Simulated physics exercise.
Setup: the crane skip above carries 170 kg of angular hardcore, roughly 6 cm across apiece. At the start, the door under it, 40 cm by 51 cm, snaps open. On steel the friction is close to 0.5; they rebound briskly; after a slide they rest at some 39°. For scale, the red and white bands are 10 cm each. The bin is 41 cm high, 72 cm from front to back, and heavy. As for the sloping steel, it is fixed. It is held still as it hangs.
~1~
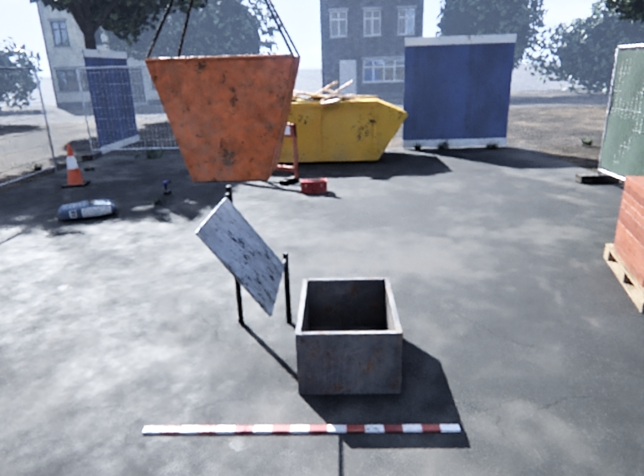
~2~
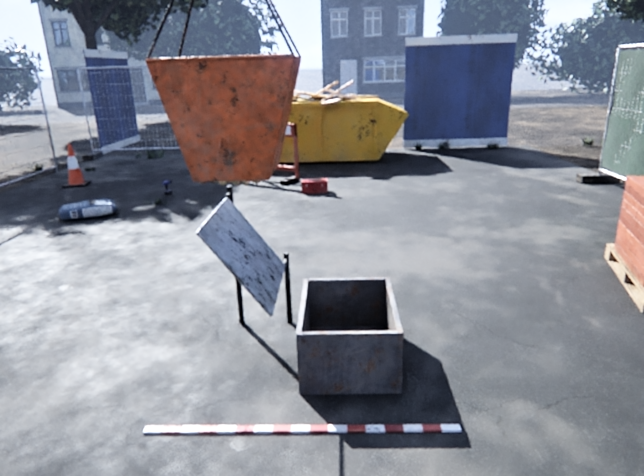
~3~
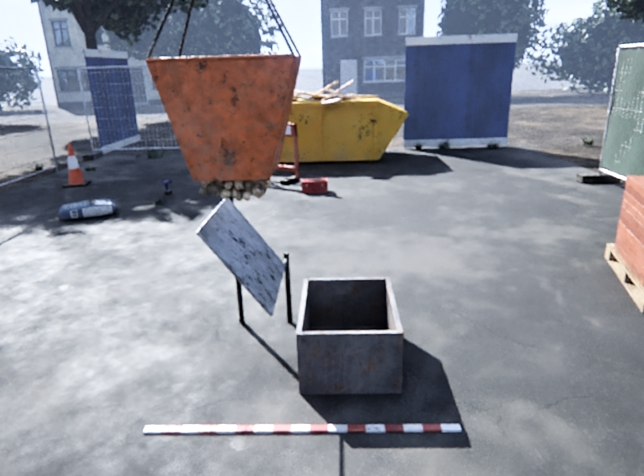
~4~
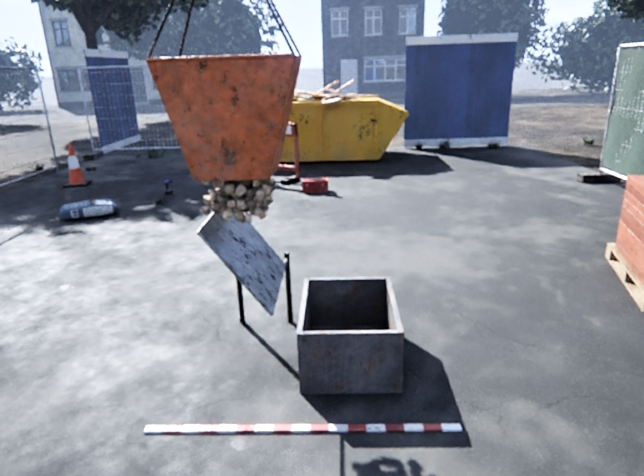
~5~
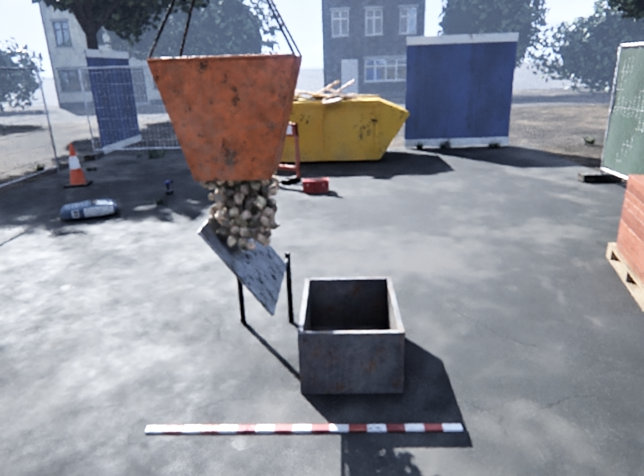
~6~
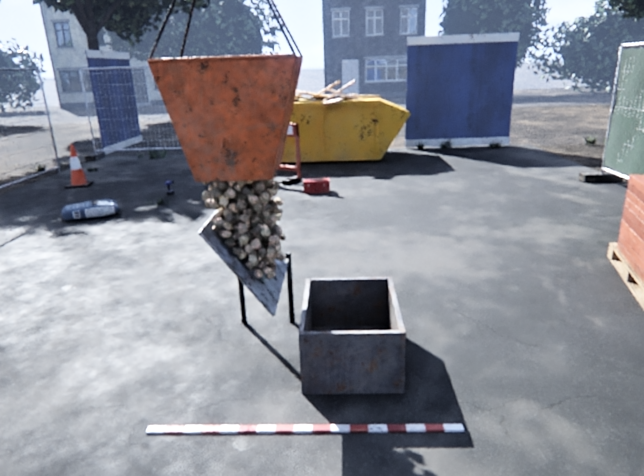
Pale, angular stones begin to emerge from the bottom of an orange skip hanging still on its cables above a tilted steel plate. They drop onto the plate in a thickening stream, then slide down its slope to the right, covering most of it, while the open grey bin beside it stays empty.
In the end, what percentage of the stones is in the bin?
Roughly 49 %.
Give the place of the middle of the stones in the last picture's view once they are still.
Around (334, 350).
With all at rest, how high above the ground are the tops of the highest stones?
About 28 cm above the ground.
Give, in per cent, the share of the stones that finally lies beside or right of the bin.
Around 15 in a hundred of the load.
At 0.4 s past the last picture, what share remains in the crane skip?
Roughly 0 percent, give or take.
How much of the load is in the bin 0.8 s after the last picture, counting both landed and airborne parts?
Roughly 50 percent by that time.
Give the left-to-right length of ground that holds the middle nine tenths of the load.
About 90 cm.
Then, 0.4 s after the last picture, 0 % in the crane skip, 23 % on the steel, 44 % falling or lying left of the bin, 28 % falling or lying in the bin, 5 % falling or lying beside or right of the bin; the stones farthest right are at (386, 346).
Then, 0.8 s after the last picture, 0 % in the crane skip, 36 % falling or lying left of the bin, 49 % falling or lying in the bin, 15 % falling or lying beside or right of the bin; the stones farthest right are at (420, 331).
Then, 1.4 s after the last picture, 0 % in the crane skip, 35 % falling or lying left of the bin, 49 % falling or lying in the bin, 16 % falling or lying beside or right of the bin; the stones farthest right are at (454, 320).
Then, 2.3 s after the last picture, 0 % in the crane skip, 35 % falling or lying left of the bin, 49 % falling or lying in the bin, 16 % falling or lying beside or right of the bin; the stones farthest right are at (455, 320).
Then, 4.2 s after the last picture, 0 % in the crane skip, 35 % left of the bin, 49 % in the bin, 16 % beside or right of the bin; the stones farthest right are at (455, 320).
